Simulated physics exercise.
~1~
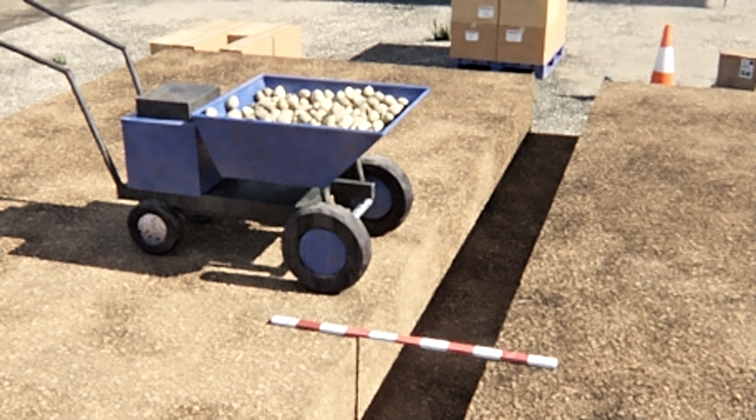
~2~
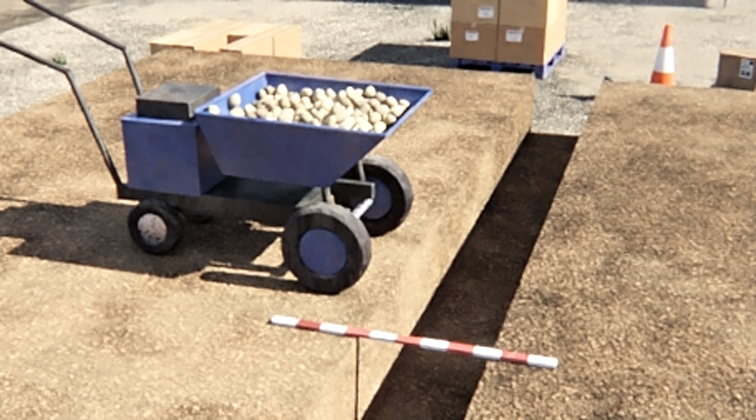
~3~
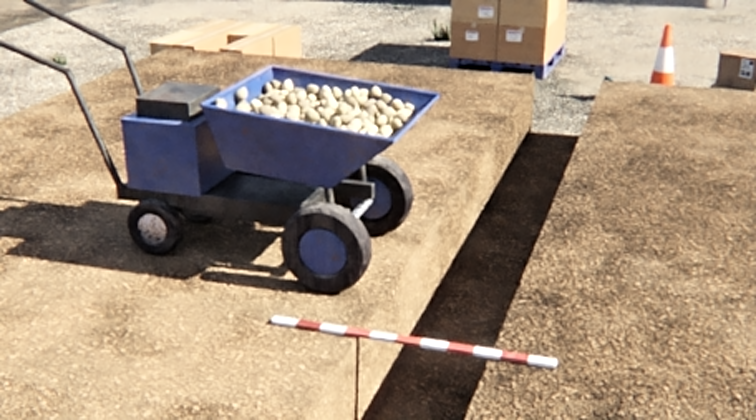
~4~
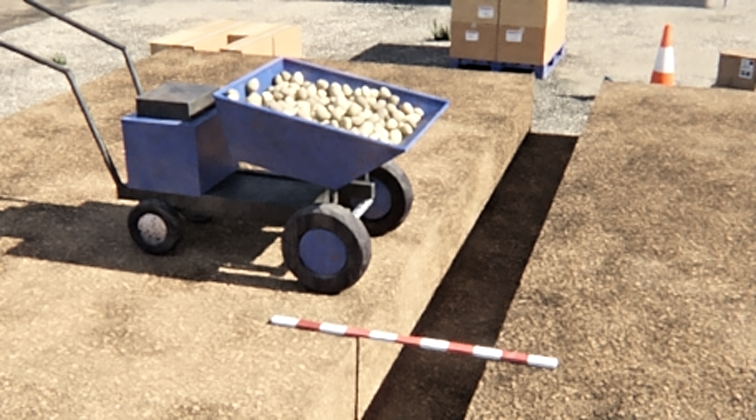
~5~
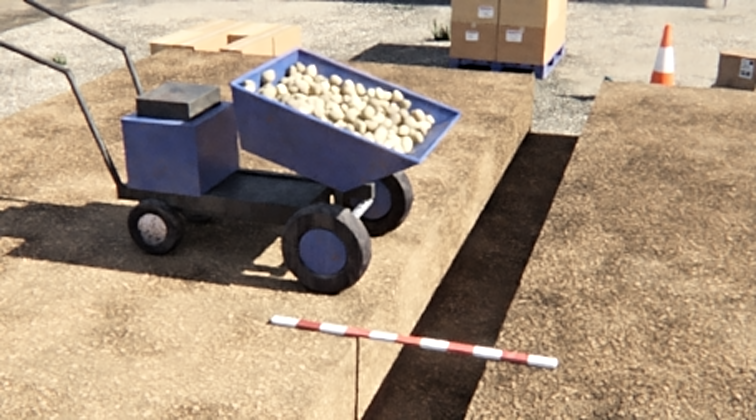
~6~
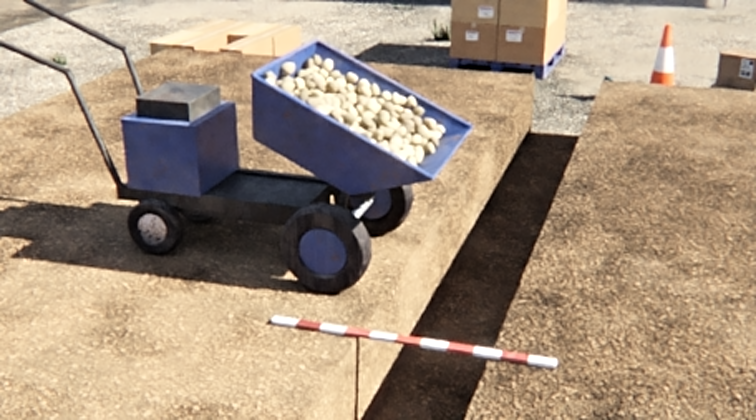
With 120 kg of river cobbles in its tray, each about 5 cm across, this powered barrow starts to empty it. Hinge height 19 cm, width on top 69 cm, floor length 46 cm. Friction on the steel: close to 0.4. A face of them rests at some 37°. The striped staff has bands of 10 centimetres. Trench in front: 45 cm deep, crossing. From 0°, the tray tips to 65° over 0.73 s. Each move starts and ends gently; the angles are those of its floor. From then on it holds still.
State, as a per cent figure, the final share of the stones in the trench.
The final share is about 50 per cent.
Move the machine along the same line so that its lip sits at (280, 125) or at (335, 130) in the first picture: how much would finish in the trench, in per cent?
The first start gives about 100 per cent, the second about 95.
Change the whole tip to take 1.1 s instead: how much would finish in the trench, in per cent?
Expected share: Around 55%.
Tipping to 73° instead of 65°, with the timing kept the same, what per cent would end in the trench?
Trench share: Approx. 50%.
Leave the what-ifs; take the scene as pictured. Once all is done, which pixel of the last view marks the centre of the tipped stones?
The middle should be near (525, 279).
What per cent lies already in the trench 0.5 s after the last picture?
Roughly 15 percent of the load.
Then, 0.2 s after the last picture the floor is at 55°, 100 % in the tray; the foremost stones are at (461, 212).
Then, 0.5 s after the last picture the floor is at 65°, 73 % in the tray, 16 % in the trench, 12 % past the trench; the foremost stones are at (550, 284).
Then, 0.9 s after the last picture the floor is at 65°, 24 % in the tray, 27 % in the trench, 49 % past the trench; the foremost stones are at (692, 314).
Then, 2.8 s after the last picture the floor is at 65°, 0 % in the tray, 50 % in the trench, 50 % past the trench; the foremost stones are past the picture's edge.
